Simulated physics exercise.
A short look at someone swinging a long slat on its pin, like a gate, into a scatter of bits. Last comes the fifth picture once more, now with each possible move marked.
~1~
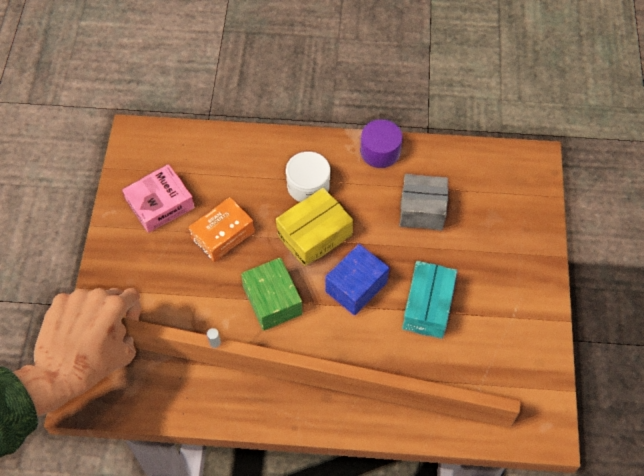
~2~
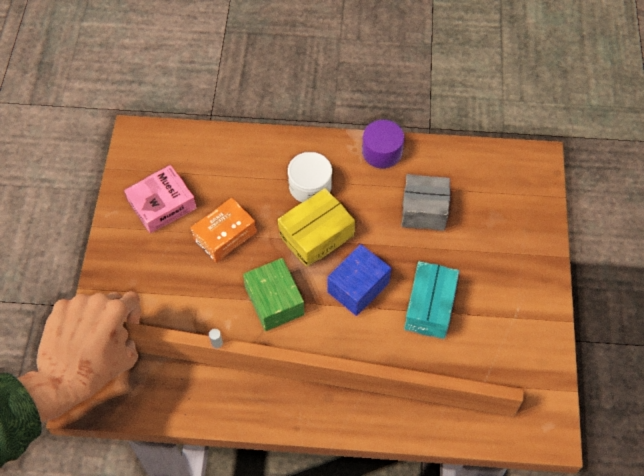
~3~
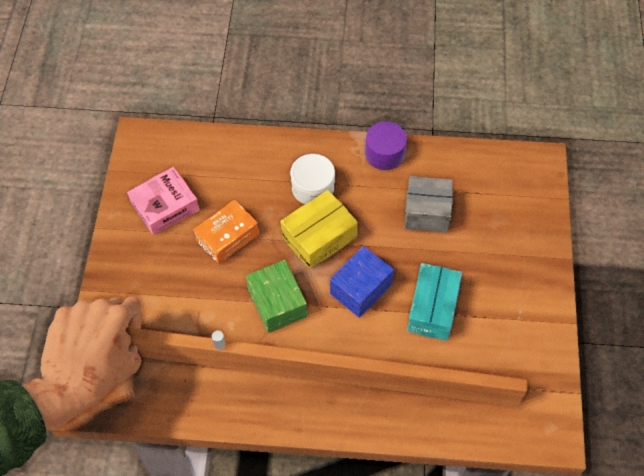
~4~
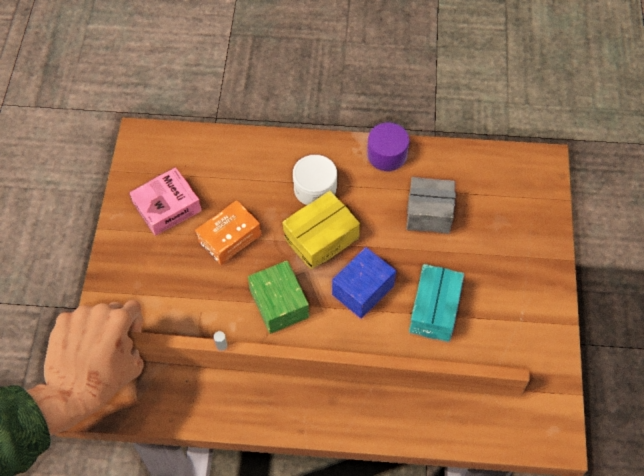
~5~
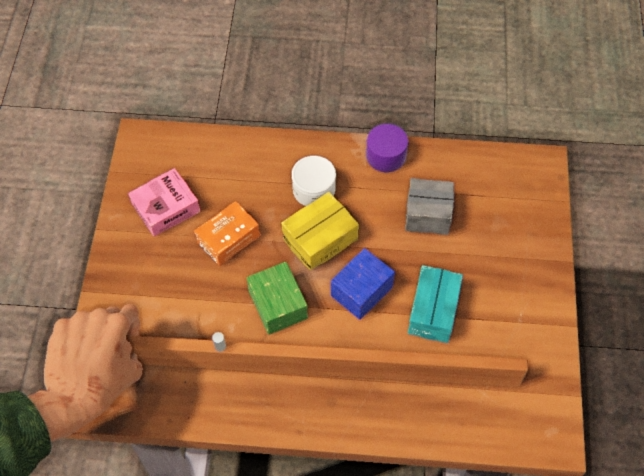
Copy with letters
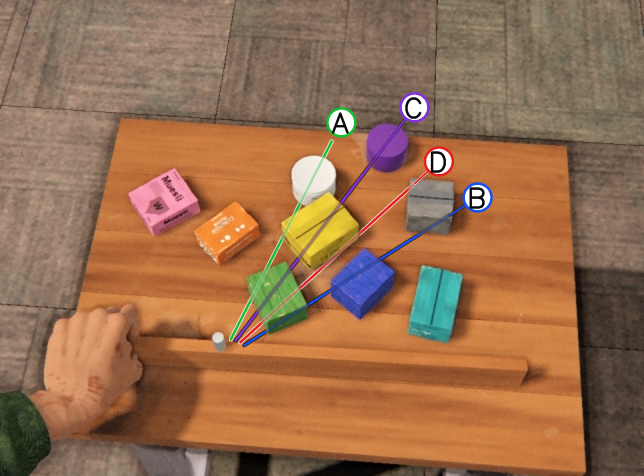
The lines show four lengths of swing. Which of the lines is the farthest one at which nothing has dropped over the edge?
D is the last safe line.
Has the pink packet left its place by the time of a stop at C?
By then, no.
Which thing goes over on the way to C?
The purple pot goes over.
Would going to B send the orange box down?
No.
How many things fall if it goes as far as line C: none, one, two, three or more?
In all, one.
On the marked copy, A at (285, 234); B at (350, 277); C at (309, 245); D at (332, 260).
With D. Early on, arm (372, 310); turquoise box (419, 271); purple pot (387, 149).
Further on, arm (351, 269); grey box (427, 194); turquoise box (379, 225).
At the end, arm (330, 247); purple pot (374, 136); grey box (399, 163); nothing has fallen.
As for the rest, A drops the grey box and purple pot; B is safe but short; C drops the purple pot.
